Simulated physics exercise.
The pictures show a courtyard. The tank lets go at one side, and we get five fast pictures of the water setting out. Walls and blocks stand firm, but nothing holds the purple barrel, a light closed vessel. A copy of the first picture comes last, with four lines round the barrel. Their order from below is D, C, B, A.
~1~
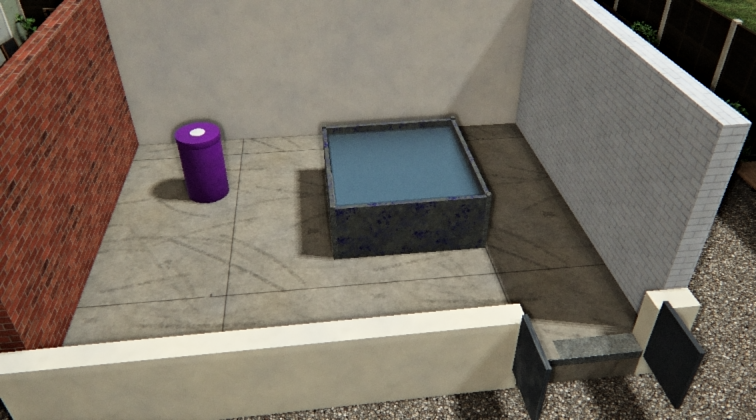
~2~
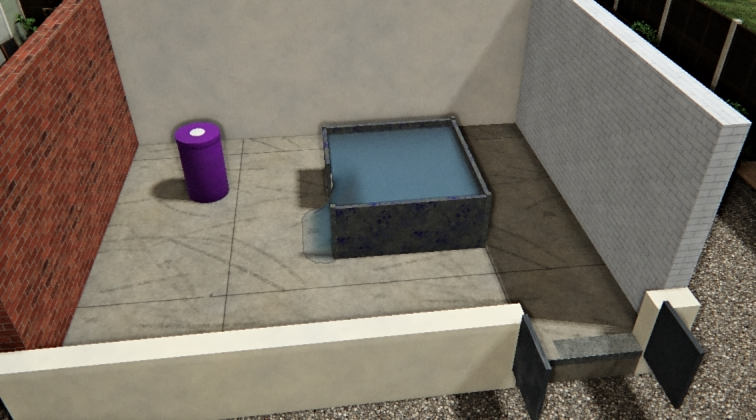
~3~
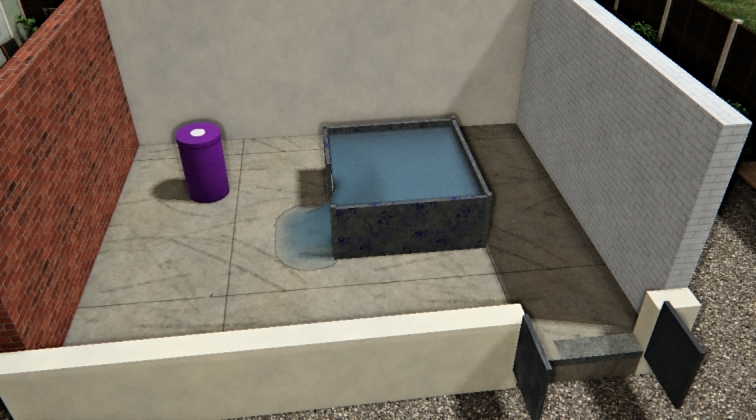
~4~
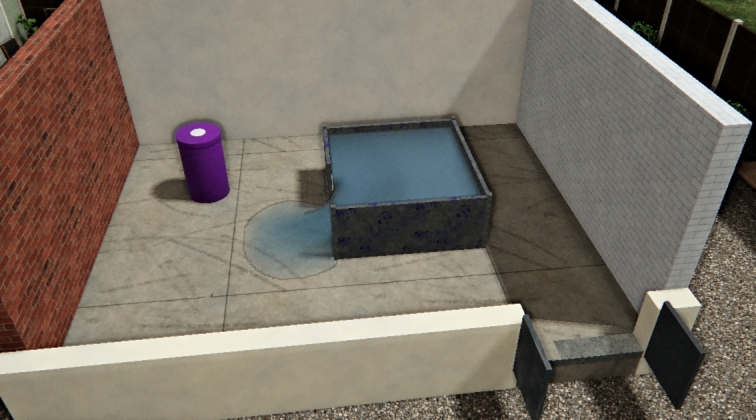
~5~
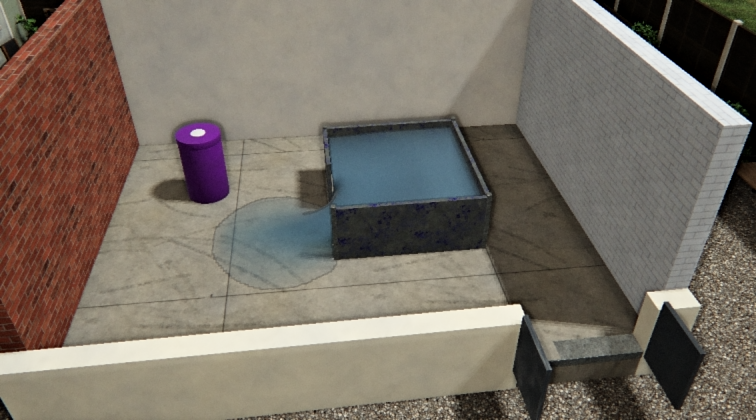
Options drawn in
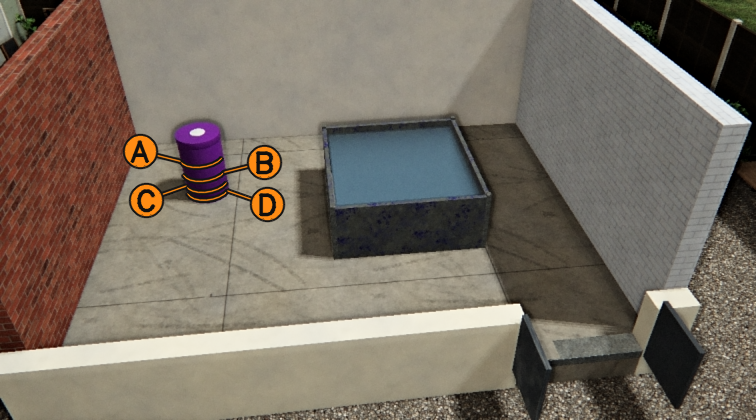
Water pours from the left side of a raised tank and spreads across the courtyard floor.
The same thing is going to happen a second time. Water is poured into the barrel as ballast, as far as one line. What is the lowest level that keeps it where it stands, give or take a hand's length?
C will do.
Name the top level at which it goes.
The answer is D.
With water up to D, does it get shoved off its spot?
Yes, it does.
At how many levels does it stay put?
Three of the four.
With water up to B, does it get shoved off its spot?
No.
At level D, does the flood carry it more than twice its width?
Yes, it does.
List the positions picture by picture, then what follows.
The first picture shows lid of the purple barrel at (197, 133); tank full, its middle at (399, 164); open gate at (583, 301).
In the second picture, 1 % of the ground under water, its edge towards the barrel at (311, 216).
In the third picture, 3 % of the ground under water, its edge towards the barrel at (286, 216).
In the fourth picture, 6 % of the ground under water, its edge towards the barrel at (271, 208).
The fifth picture shows lid of the purple barrel at (197, 133); 8 % of the ground under water, its edge towards the barrel at (235, 215).
In orange, A at (199, 167); B at (202, 181); C at (204, 192); D at (206, 200); from the bottom up D, C, B, A.
With A, it does not move.
With B, it does not move.
With C, it does not move.
With D, it is pushed about 4 times its own width away.
